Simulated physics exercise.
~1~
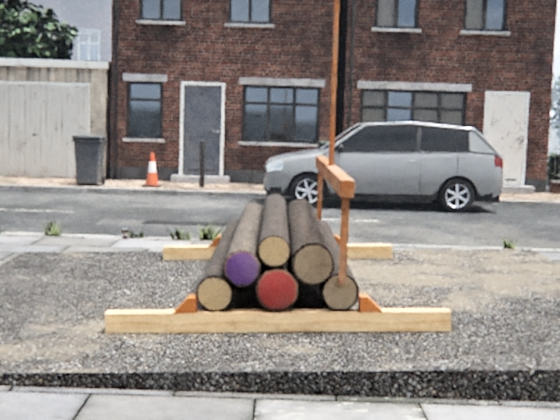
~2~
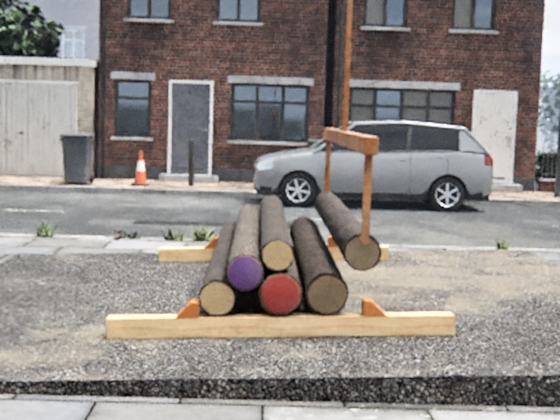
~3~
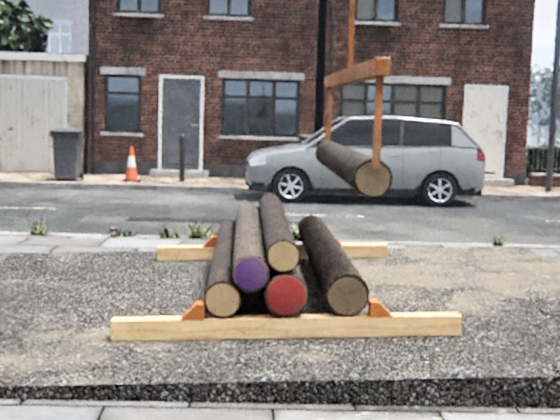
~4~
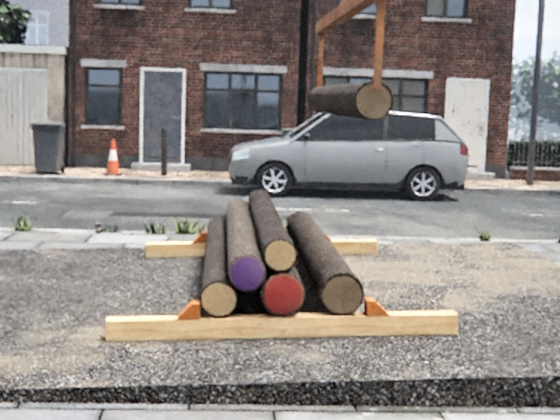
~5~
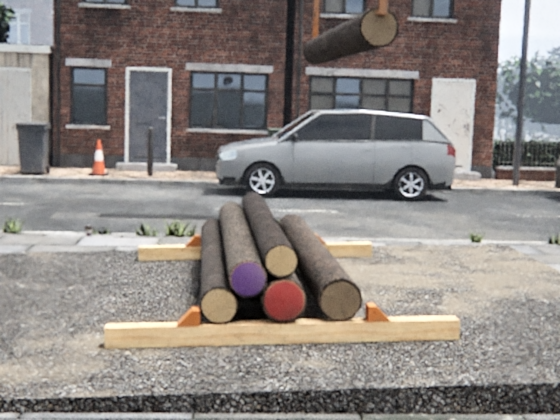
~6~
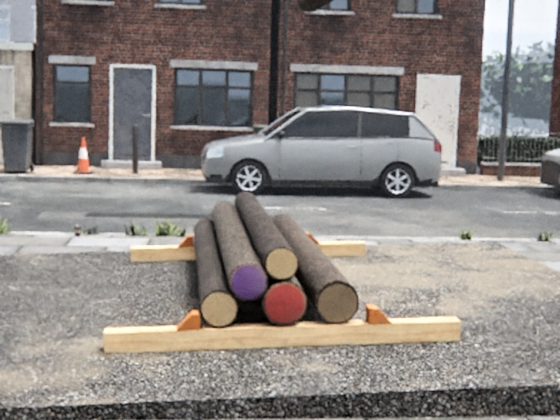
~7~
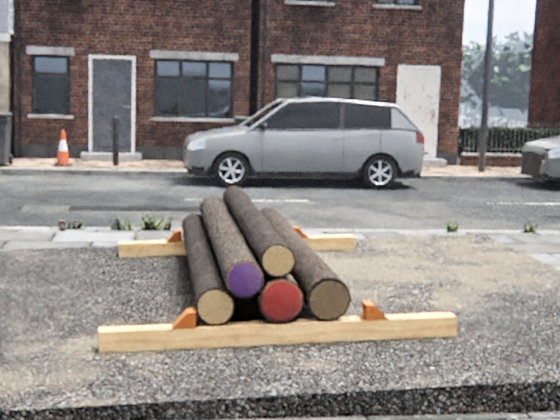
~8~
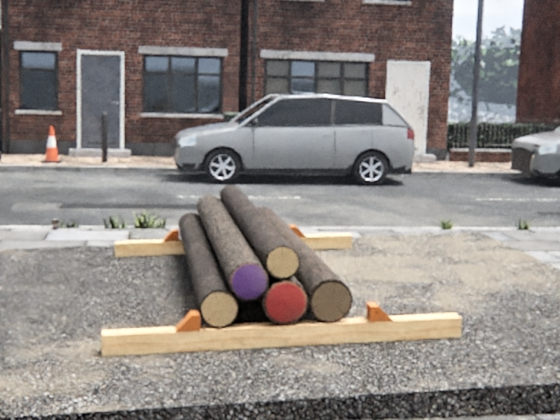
The video shows a stack of timber poles, one end marked red and another purple, resting on wooden bearers over gravel as an orange lifting beam raises one pole from the right side and out of view, while the remaining poles, including both marked ones, stay in place.
